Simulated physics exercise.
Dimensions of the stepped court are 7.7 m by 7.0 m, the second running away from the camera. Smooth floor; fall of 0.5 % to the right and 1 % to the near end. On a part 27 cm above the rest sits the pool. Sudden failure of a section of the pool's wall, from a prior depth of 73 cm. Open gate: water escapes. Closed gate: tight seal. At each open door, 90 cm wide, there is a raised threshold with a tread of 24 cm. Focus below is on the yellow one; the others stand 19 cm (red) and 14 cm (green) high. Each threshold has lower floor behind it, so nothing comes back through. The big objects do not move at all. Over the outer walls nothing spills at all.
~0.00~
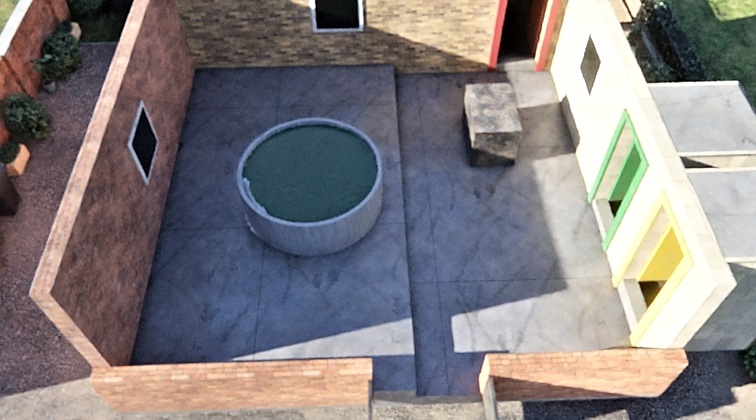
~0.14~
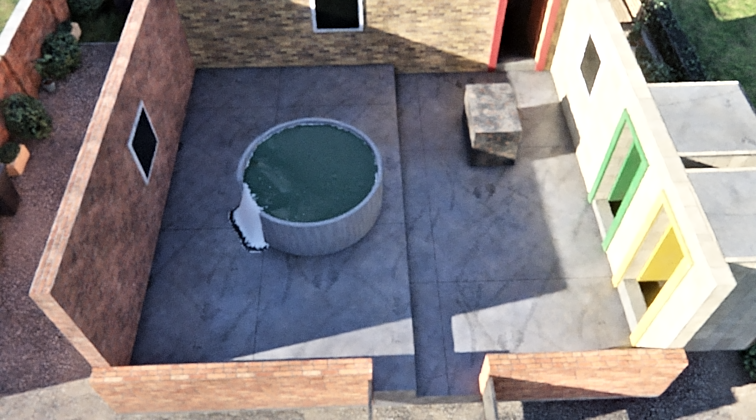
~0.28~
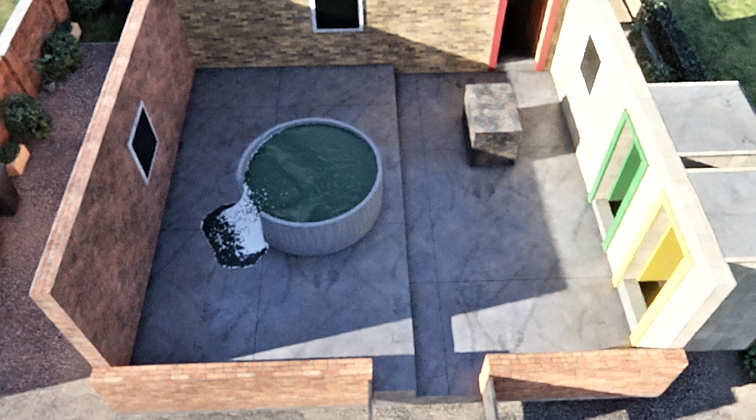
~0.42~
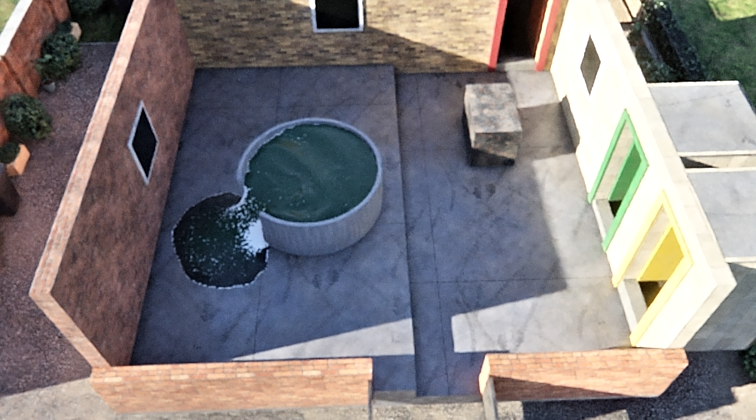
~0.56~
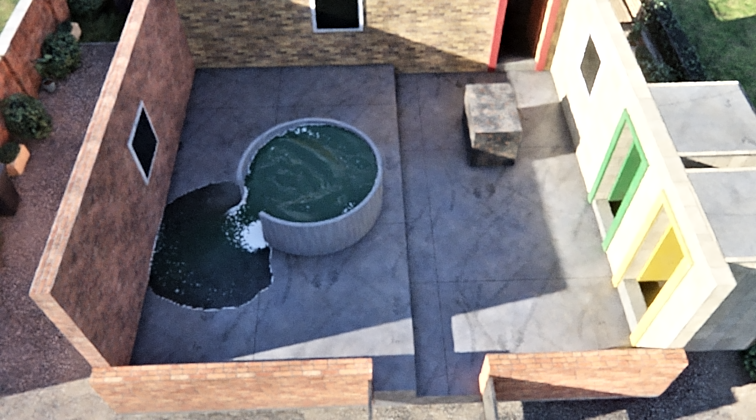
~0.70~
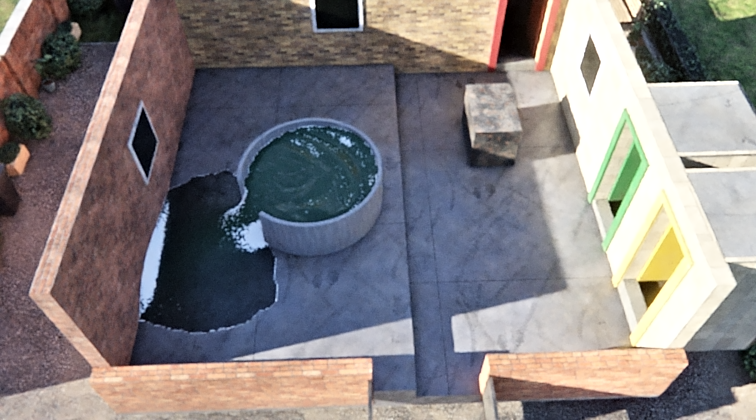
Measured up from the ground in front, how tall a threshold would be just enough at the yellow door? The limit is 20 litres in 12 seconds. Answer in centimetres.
Close to 11 cm is just enough.
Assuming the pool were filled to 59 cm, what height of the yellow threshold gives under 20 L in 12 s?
Minimum height: Approx. 8.5 cm.
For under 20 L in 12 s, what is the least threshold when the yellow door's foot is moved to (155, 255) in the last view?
Something near 33 cm.
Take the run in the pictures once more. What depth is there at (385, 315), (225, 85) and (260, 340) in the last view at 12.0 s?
Ordered as asked: 3, 3, 6 cm.
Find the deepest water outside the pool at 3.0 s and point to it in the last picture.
About (129, 371).
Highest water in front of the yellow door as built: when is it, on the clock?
Peak: Close to 5.5 s.
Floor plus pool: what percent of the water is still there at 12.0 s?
Around 96 per cent of the water.
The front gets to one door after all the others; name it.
The red one.
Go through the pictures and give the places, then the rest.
In the first frame, the pool at (310, 171) is whole and still, 73 cm deep; the yellow door at (645, 278) is dry.
In the second frame, the front is at (246, 244), 0.3 m from the gap at (253, 217); 0.2 m2 of floor is wet, 73 cm left at the back.
In the third frame, water pours out at (254, 218) and has run 0.8 m, to (206, 228); about 10 cm deep outside, 73 cm at the back.
In the fourth frame, the front is at (188, 269), 1.3 m from the gap at (254, 219); 2.0 m2 of floor is wet, 73 cm left at the back.
In the fifth frame, the front is at (150, 277), 1.9 m from the gap at (254, 218); 3.5 m2 of floor is wet, 73 cm left at the back.
In the sixth frame, the front is at (141, 316), 2.3 m from the gap at (253, 218); 4.5 m2 of floor is wet, 69 cm left at the back; the yellow door at (645, 278), 6.3 m from the gap, is still 5.7 m from the nearest water.
After 1.4 s water covers 15 % of the floor, deepest (54 cm) near (126, 383); it has not reached the yellow door.
After 3.0 s water covers 35 % of the floor, deepest (36 cm) near (129, 371); it has not reached the yellow door.
After 12.0 s water covers 95 % of the floor, deepest (11 cm) near (589, 375); 10 cm at the yellow door, 0 litres in over its 26 cm threshold.
At the yellow door as built, the water arrived by 4.3 s and peaked near 15 cm at 5.4 s.
With a threshold of 9 cm, 55 litres would have come in within the 12 s; with 12.5 cm, 6 litres. So under 20 litres takes about 11 cm.
